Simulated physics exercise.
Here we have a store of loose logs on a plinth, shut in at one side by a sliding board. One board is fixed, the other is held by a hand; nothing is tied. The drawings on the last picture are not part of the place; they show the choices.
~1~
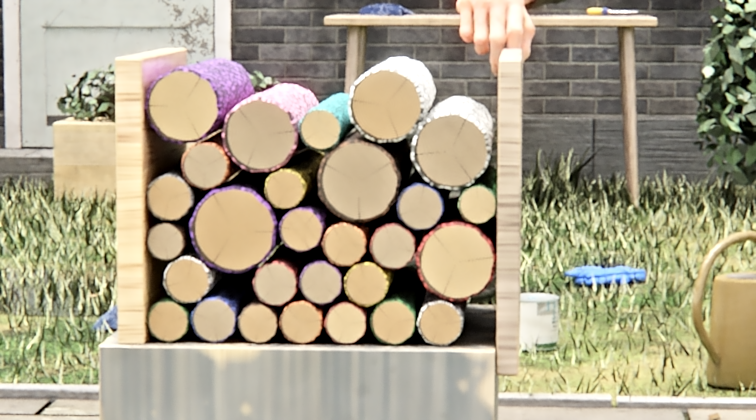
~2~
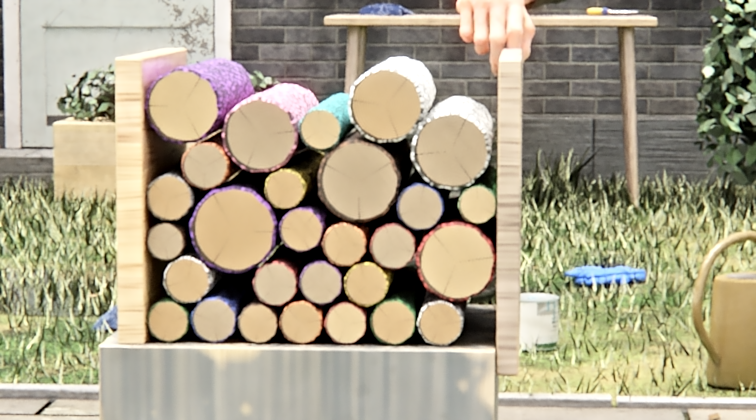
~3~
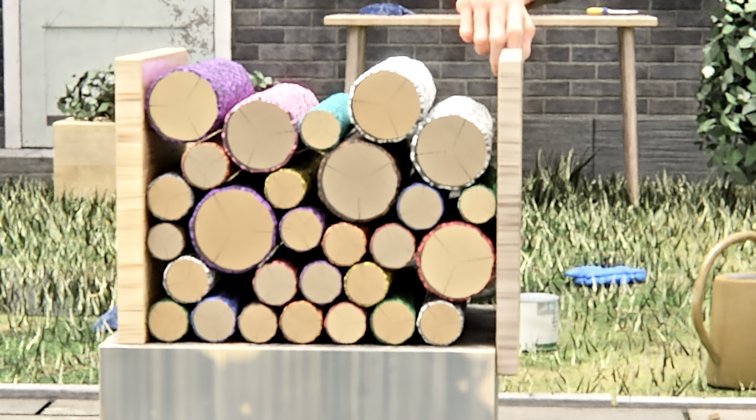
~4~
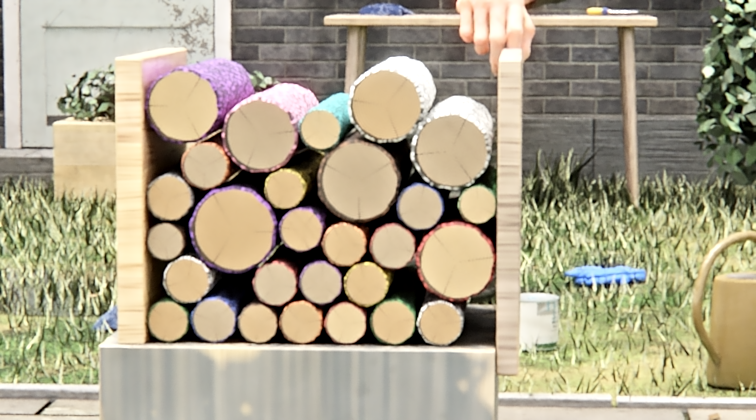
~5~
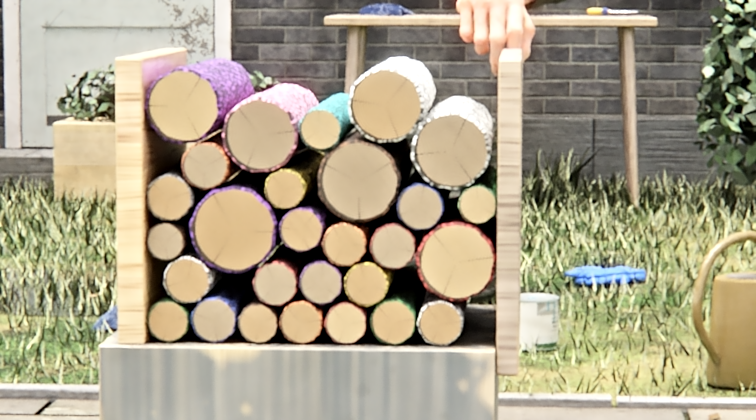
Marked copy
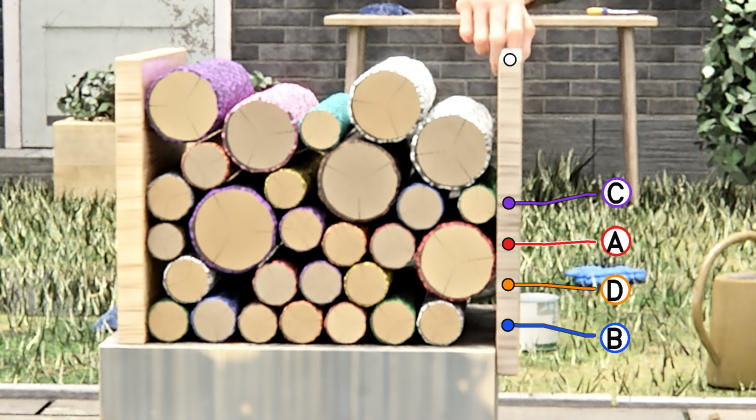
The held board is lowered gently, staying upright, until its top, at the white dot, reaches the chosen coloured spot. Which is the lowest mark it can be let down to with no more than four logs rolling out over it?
Down to D.
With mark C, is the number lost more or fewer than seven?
It loses fewer than seven.
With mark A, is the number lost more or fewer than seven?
At A, fewer than seven.
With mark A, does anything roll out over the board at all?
Yes.
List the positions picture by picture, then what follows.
In the first picture, side board (510, 199); a log (393, 323).
In the second picture, a log (393, 323); a log (275, 284).
In the third picture, a log (301, 230); a log (169, 198).
In the fourth picture, a log (320, 130); side board (510, 199).
In the fifth picture, a log (393, 323); a log (275, 284).
On the marked copy, A at (509, 244); B at (508, 325); C at (509, 204); D at (508, 285); the white dot at (510, 59).
With D. Early on, top of the board (498, 156).
Further on, top of the board (497, 266).
At the end, top of the board (497, 283), three out over the board.
As for the rest, A three out over the board; B more than four out over the board; C none out over the board.
